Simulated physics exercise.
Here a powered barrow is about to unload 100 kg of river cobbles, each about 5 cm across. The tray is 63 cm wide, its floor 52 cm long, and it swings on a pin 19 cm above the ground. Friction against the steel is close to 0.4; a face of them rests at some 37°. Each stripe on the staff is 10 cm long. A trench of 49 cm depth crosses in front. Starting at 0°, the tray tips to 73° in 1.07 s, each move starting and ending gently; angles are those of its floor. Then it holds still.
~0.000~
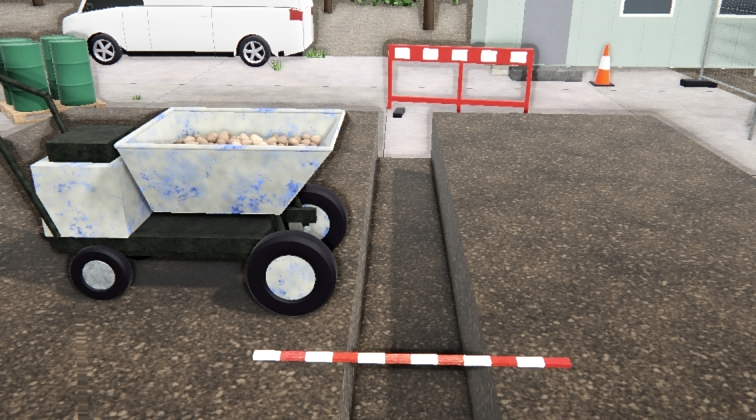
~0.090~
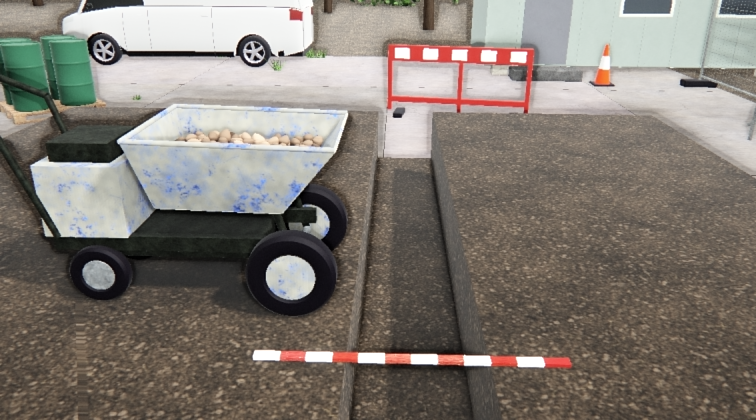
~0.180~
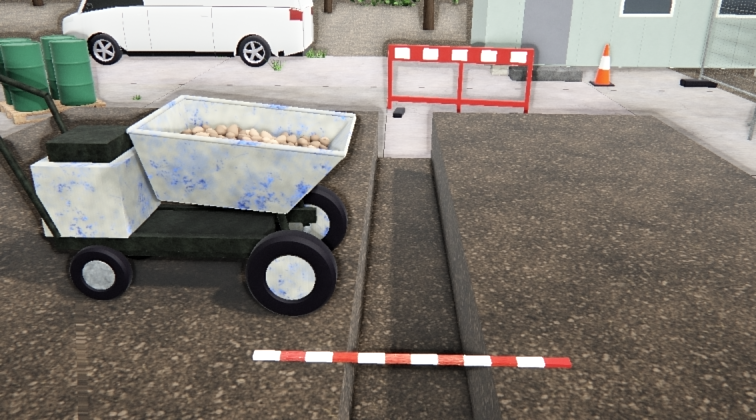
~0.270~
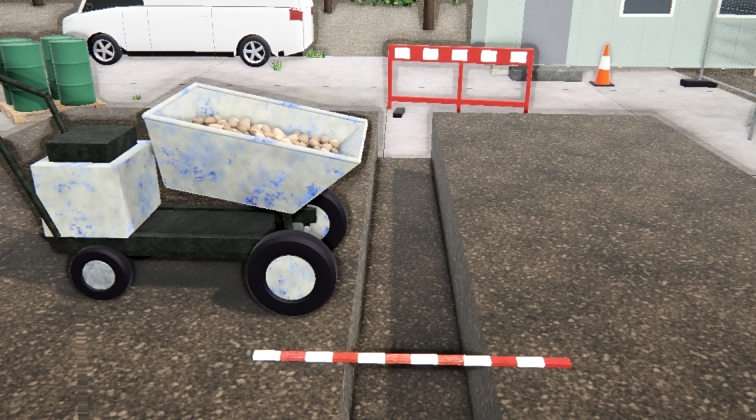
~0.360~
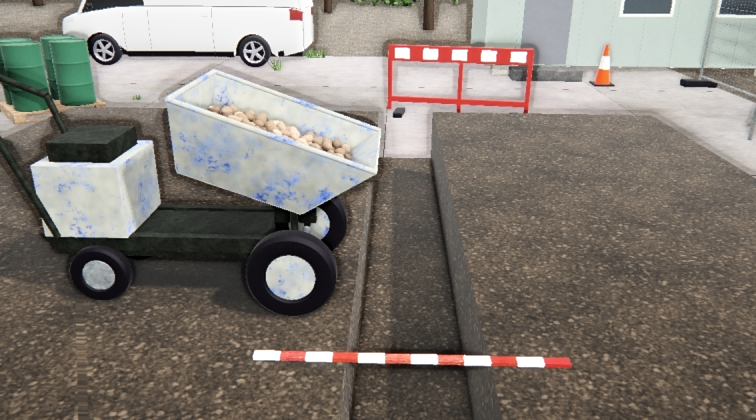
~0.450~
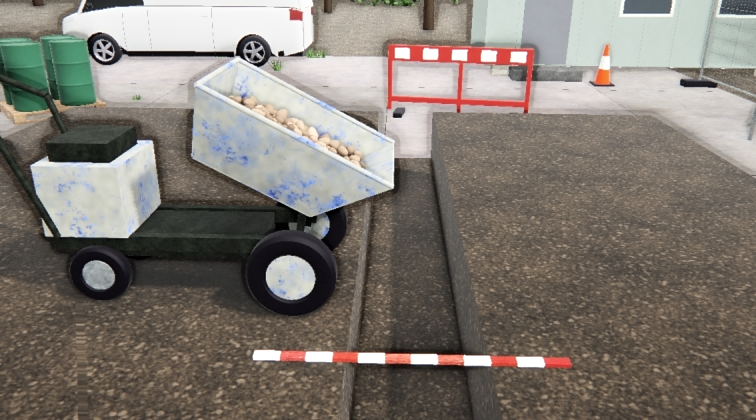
The clip shows a small motorised barrow beside a shallow trench, its blue-speckled white tray loaded with pale rounded stones; the tray tilts gradually towards the right, its rear rising steeply while the wheels stay in place.
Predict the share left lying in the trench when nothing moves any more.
Roughly 58 per cent ends in the trench.
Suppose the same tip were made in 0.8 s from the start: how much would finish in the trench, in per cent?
In that case some 55 per cent.
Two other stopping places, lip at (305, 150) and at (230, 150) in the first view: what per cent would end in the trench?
First some 85, then 100 per cent.
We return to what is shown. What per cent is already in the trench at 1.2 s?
About 20 per cent by then.
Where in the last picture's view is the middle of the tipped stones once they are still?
Their middle is at about (460, 355).
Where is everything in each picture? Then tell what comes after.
In the first picture, the tray is at 0°, its lip at (331, 149); the top of the load is at (245, 142).
In the second picture, the tray is at 1°, its lip at (335, 151); the top of the load is at (225, 141); the stones move at 0.3 m/s on average.
In the third picture, the tray is at 6°, its lip at (345, 155); the top of the load is at (219, 134); the stones move at 0.5 m/s on average.
The fourth picture shows lip at (359, 162), floor tilted 12°, highest stones at (218, 125); the stones move at 0.7 m/s on average.
The fifth picture shows lip at (376, 173), floor tilted 19°, highest stones at (226, 114); the stones move at 0.8 m/s on average.
The sixth picture shows lip at (393, 187), floor tilted 28°, highest stones at (237, 104); the stones move at 0.9 m/s on average.
After 0.8 s the floor is at 61°; 100 % in the tray; the foremost stones are at (419, 226).
After 1.2 s the floor is at 73°; 61 % in the tray, 22 % in the trench, 18 % past the trench; the foremost stones are at (520, 285).
After 1.5 s the floor is at 73°; 20 % in the tray, 39 % in the trench, 41 % past the trench; the foremost stones are at (629, 291).
After 3.5 s the floor is at 73°; 0 % in the tray, 58 % in the trench, 42 % past the trench; the foremost stones are at (717, 282).
